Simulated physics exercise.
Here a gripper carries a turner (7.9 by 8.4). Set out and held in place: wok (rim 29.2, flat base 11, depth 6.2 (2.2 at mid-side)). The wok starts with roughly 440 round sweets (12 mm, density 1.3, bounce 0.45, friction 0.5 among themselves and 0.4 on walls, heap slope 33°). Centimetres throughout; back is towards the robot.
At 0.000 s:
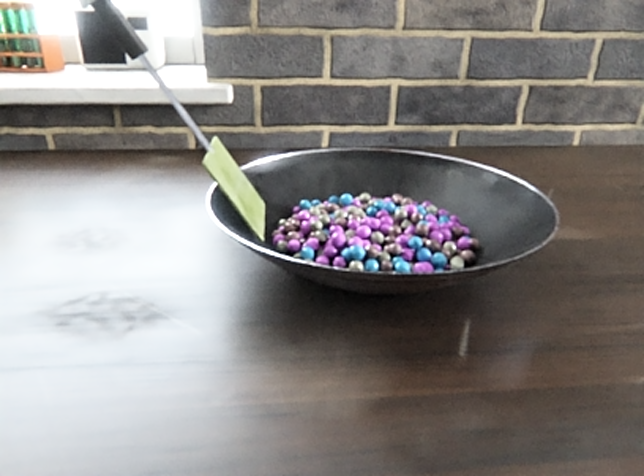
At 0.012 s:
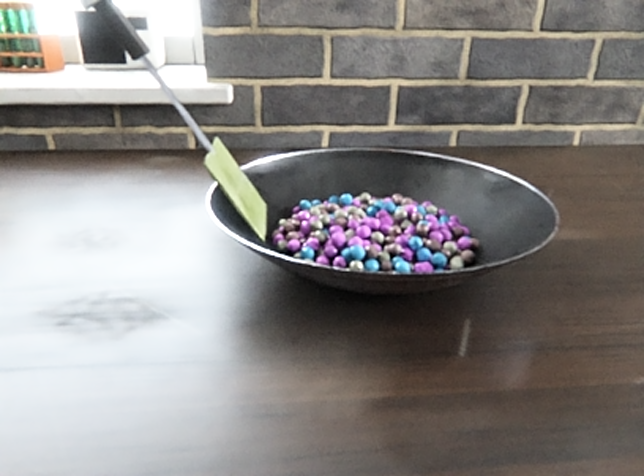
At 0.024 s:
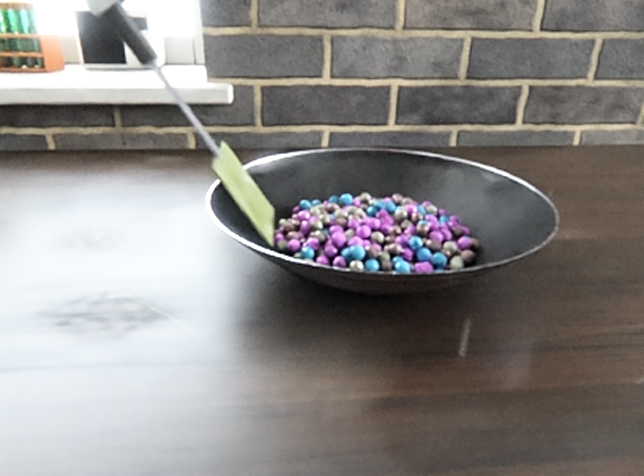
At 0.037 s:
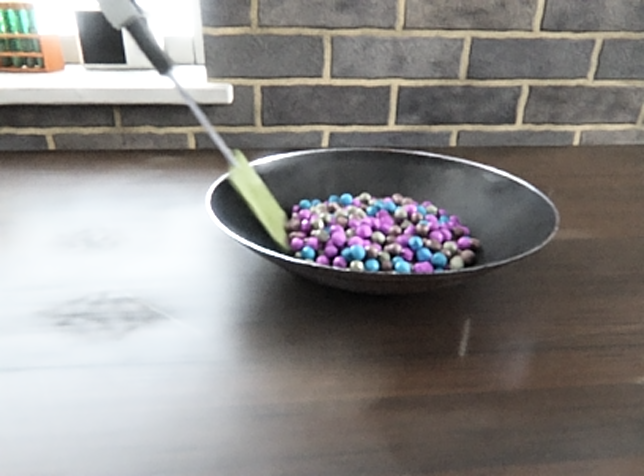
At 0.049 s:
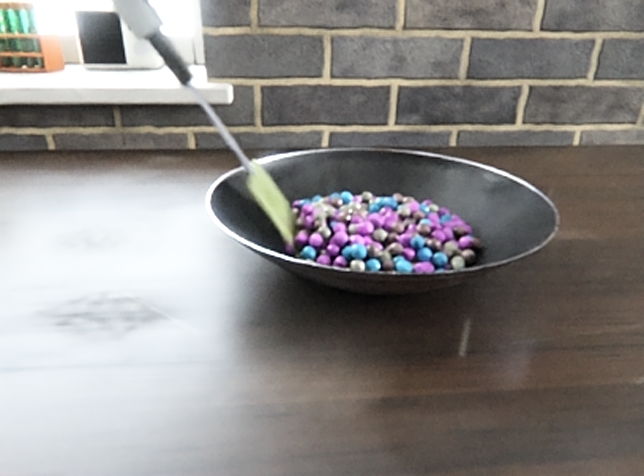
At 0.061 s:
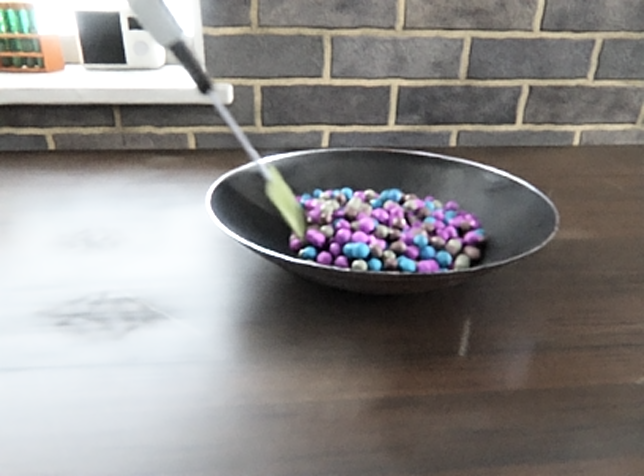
Green turner blade sliding rightward inside a black wok, nudging a heap of purple, blue and brown round sweets slightly right.
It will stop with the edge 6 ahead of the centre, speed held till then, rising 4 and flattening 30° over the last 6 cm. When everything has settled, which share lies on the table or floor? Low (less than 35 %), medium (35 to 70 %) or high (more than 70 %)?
Answer: Low; less than 35 % of the round sweets finish on the table or floor.
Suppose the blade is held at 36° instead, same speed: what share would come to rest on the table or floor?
In that case some 10 per cent.
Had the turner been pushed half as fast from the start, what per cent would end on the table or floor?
Then about 0 per cent.
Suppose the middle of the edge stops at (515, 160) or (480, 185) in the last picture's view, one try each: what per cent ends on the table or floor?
About 50 and 40 per cent.
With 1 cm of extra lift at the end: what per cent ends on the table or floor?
Some 10 per cent.
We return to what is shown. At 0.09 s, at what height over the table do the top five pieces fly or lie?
Roughly 6 cm.
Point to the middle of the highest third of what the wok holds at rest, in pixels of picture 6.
Around (466, 216).
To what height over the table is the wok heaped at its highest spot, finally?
About 6.0 cm.
After 0.09 s, sloping 58°, highest piece 6 above the table; 443 in the wok.
After 0.12 s, sloping 49°, highest piece 7 above the table; 443 in the wok.
After 0.34 s, sloping 28°, highest piece 8 above the table; 339 in the wok, 44 on the table or floor, 60 on the blade or in flight.
After 1.38 s, sloping 28°, highest piece 6 above the table; 338 in the wok, 105 on the table or floor.
In the end, 338 in the wok, 105 on the table or floor. That is 24 % on the table or floor.
